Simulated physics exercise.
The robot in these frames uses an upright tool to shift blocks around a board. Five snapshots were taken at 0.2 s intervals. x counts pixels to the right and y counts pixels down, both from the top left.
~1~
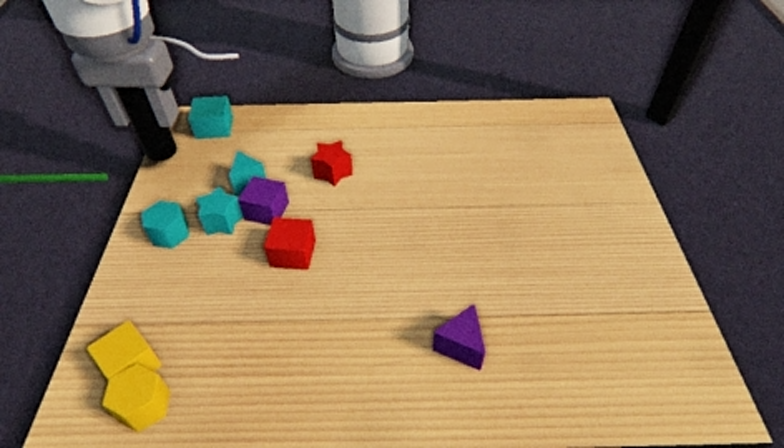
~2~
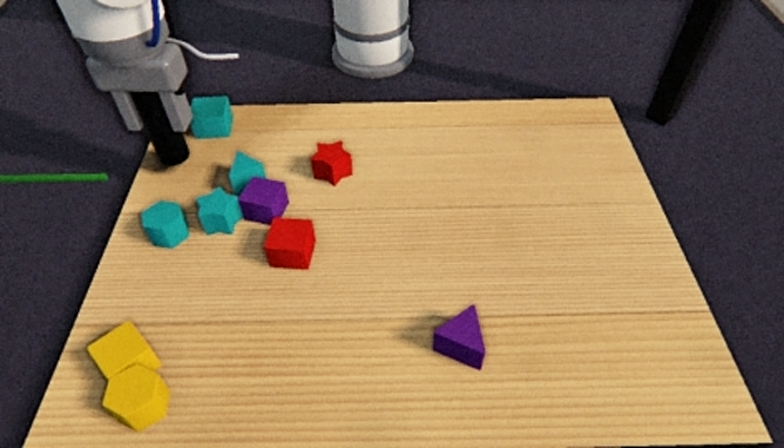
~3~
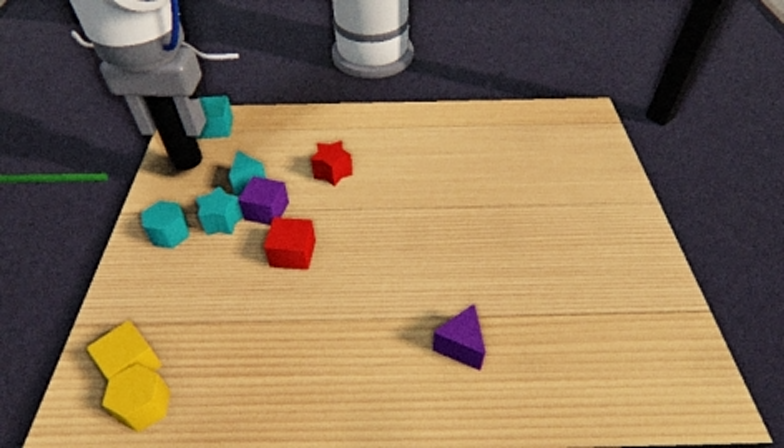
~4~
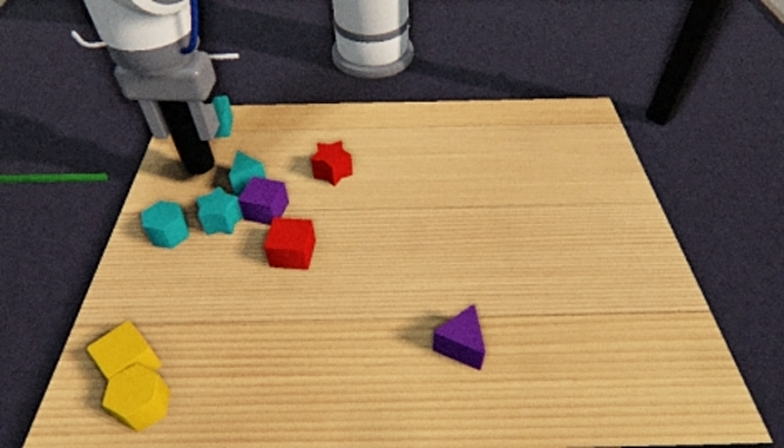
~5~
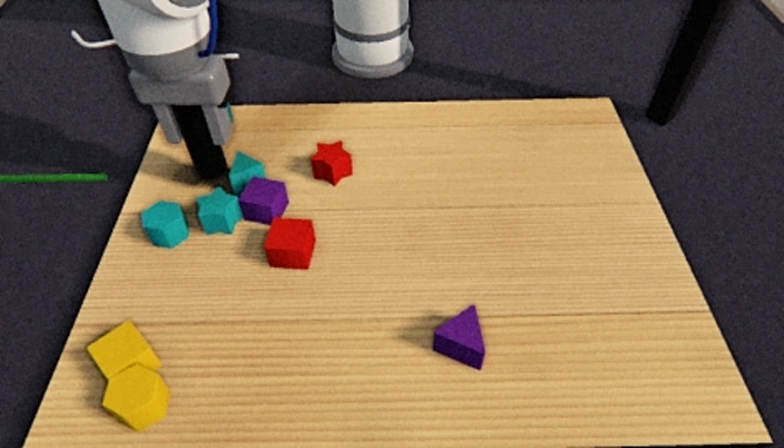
A robot arm's dark upright tool moved slightly right and toward the viewer near the board's upper left corner, nearing a turquoise cluster, while the turquoise, red, purple and yellow blocks all stayed still.
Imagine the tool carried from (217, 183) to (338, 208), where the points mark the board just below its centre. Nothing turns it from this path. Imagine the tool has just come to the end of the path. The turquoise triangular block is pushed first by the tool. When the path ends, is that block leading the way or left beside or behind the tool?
The tool should slip past it.
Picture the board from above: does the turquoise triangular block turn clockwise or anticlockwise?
From the top, the block rotates counterclockwise.
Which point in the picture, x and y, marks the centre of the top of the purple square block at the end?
Somewhere near (293, 207).
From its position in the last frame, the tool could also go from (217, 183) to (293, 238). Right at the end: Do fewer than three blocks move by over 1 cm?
No, that is not how it ends up.
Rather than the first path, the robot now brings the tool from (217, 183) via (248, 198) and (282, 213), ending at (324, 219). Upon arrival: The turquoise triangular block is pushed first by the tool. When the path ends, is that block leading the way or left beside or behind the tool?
The block gets away.
What follows on the original path. One third of the way, tool at (253, 179); turquoise triangular block at (278, 163); purple square block at (269, 193), turned 25° clockwise.
Two thirds of the way, tool at (295, 188); turquoise triangular block at (301, 162), turned 70° anticlockwise; purple square block at (289, 205), turned 80° clockwise.
At the end, tool at (337, 196); turquoise star block unmoved; turquoise triangular block at (301, 162), turned 75° anticlockwise; purple square block at (293, 207), turned 90° clockwise; red square block at (288, 238).
